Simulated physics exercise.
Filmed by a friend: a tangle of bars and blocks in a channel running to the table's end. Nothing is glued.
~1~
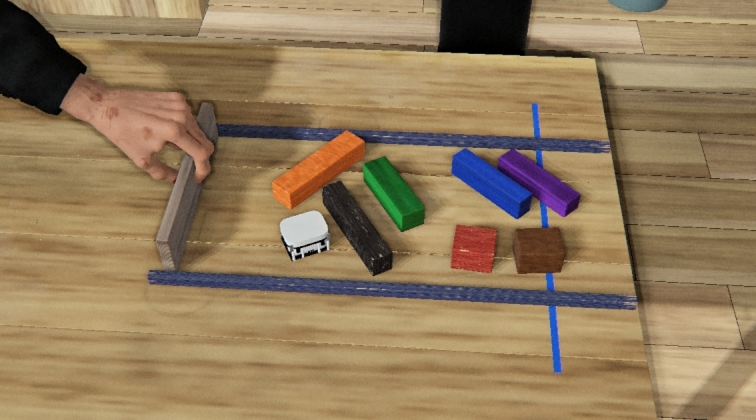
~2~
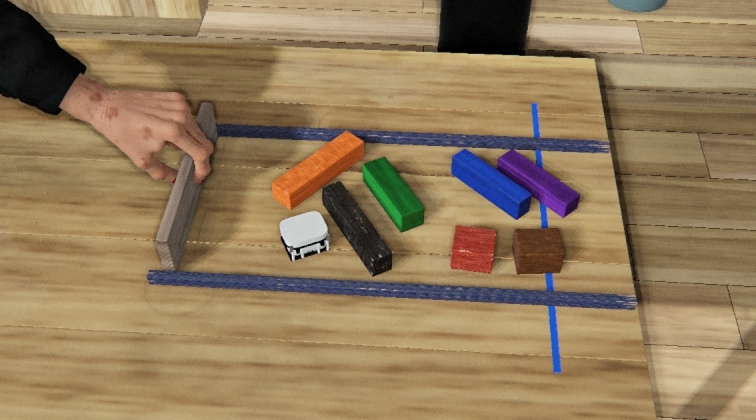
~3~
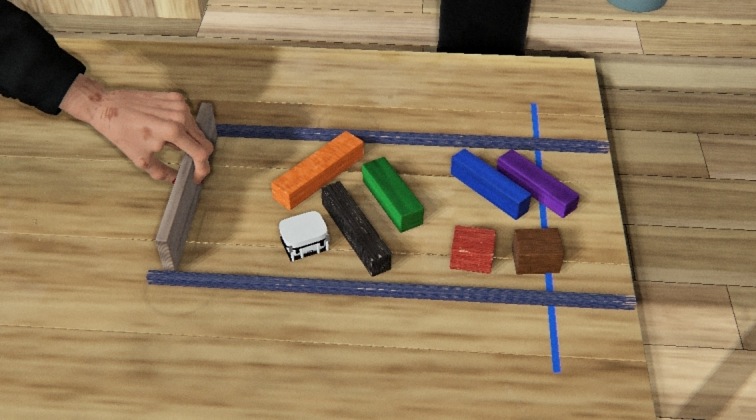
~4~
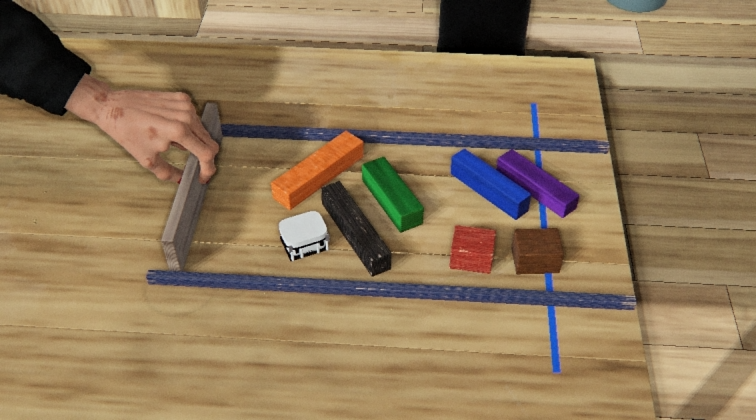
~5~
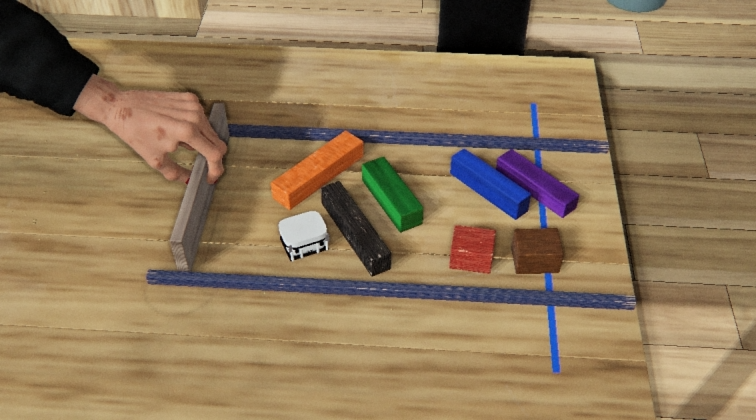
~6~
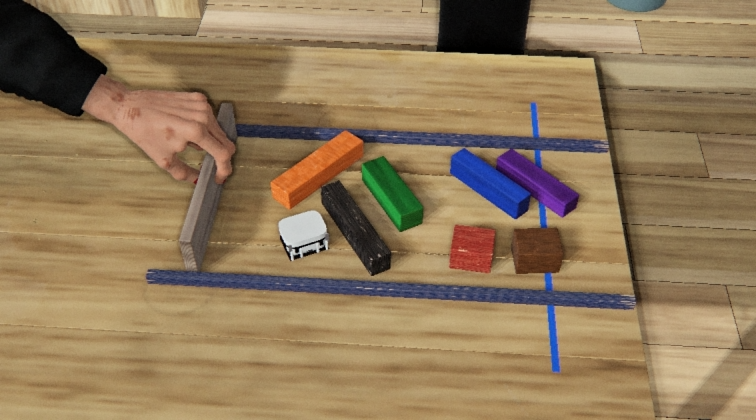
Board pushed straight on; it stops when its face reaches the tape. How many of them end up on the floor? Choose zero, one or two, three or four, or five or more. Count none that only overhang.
Three or four.
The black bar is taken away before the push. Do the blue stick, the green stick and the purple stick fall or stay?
So the blue stick keeps its place, the green stick keeps its place and the purple stick goes down.
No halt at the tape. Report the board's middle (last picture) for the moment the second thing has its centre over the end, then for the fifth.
I'd say close to (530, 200), then close to (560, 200).
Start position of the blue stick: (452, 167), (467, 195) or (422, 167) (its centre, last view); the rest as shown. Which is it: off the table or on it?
Going through them in order, it does not come off, then does not come off, then does not come off.
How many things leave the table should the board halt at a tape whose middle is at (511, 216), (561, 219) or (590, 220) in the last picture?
Per try: 1; 4; 6.
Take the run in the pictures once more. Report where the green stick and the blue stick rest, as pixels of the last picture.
The first ends close to (601, 197), the second close to (608, 177).
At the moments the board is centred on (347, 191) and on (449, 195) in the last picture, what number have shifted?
First 4, then 8.
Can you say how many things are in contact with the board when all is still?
It's 2.
Soon after, none off yet; purple stick at rest near (536, 182); brown block at rest near (537, 251); blue stick at rest near (489, 183).
After that, none off yet; purple stick moving near (542, 181); brown block displaced about its own width near (574, 249); blue stick displaced a little near (513, 177).
In the end, the number that fall off is three or four; gone, red block, brown block and purple stick.
